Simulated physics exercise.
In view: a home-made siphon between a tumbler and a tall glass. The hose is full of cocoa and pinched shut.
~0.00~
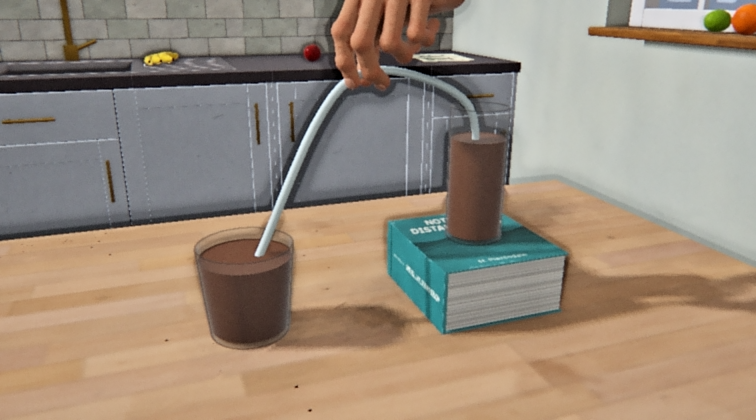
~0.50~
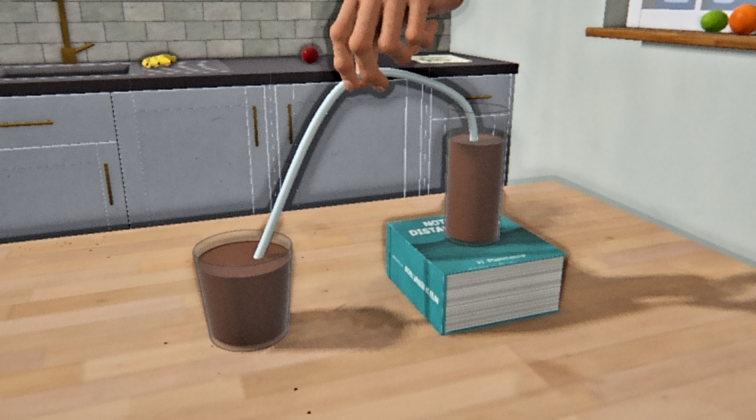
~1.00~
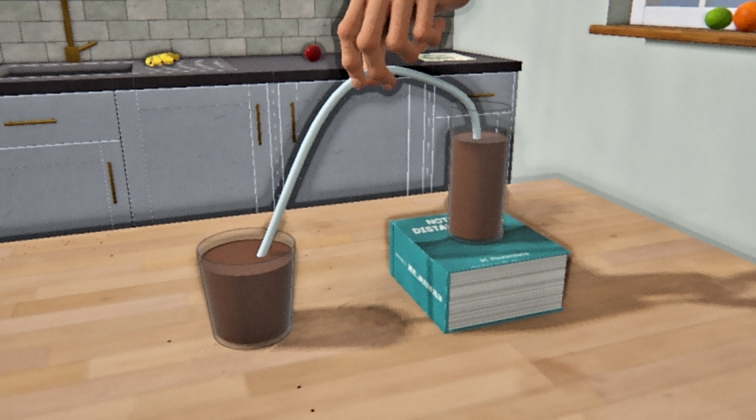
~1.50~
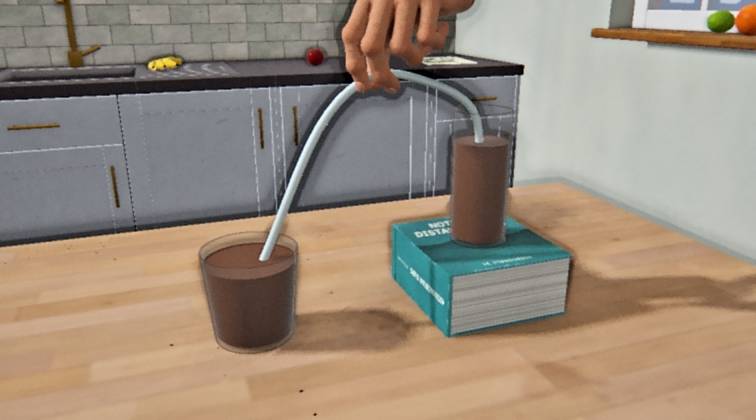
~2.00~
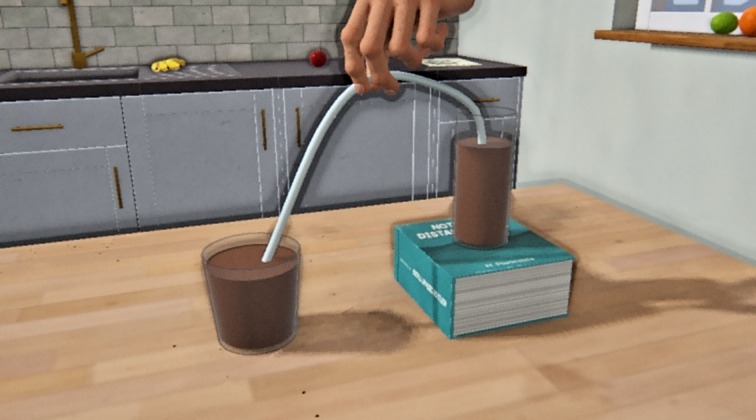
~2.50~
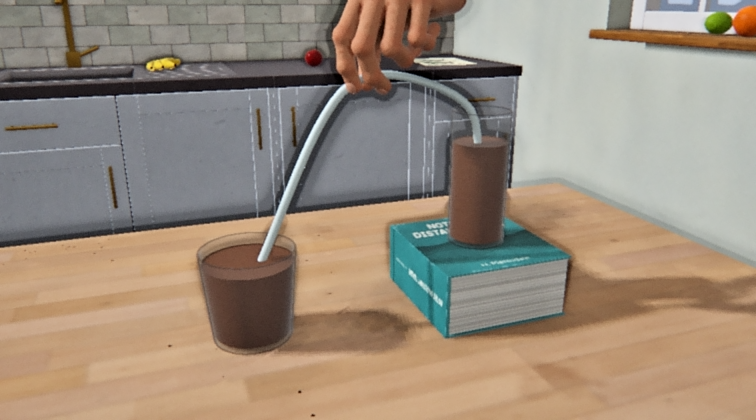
On a wooden kitchen table, a tumbler of brown liquid stands at left and a taller glass of it sits on a teal book at right, a pale hose arching between them. A hand pinches the hose from above throughout, and nothing visibly changes apart from slight shifts in the view.
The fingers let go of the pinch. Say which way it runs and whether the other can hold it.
The cocoa goes into the left one; the receiving one runs over.
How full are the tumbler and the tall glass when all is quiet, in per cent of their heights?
First 100 %, second 15 %.
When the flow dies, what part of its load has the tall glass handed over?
I make it 85 per cent.
After 8.0 s, the tumbler is full to the brim; the tall glass is about half full.
After 20.0 s, the tumbler is full to the brim; the tall glass is about a quarter full; some has gone over the lower rim.
After 45.0 s, the tumbler is full to the brim; the tall glass is nearly empty; some has gone over the lower rim; the two surfaces are level.
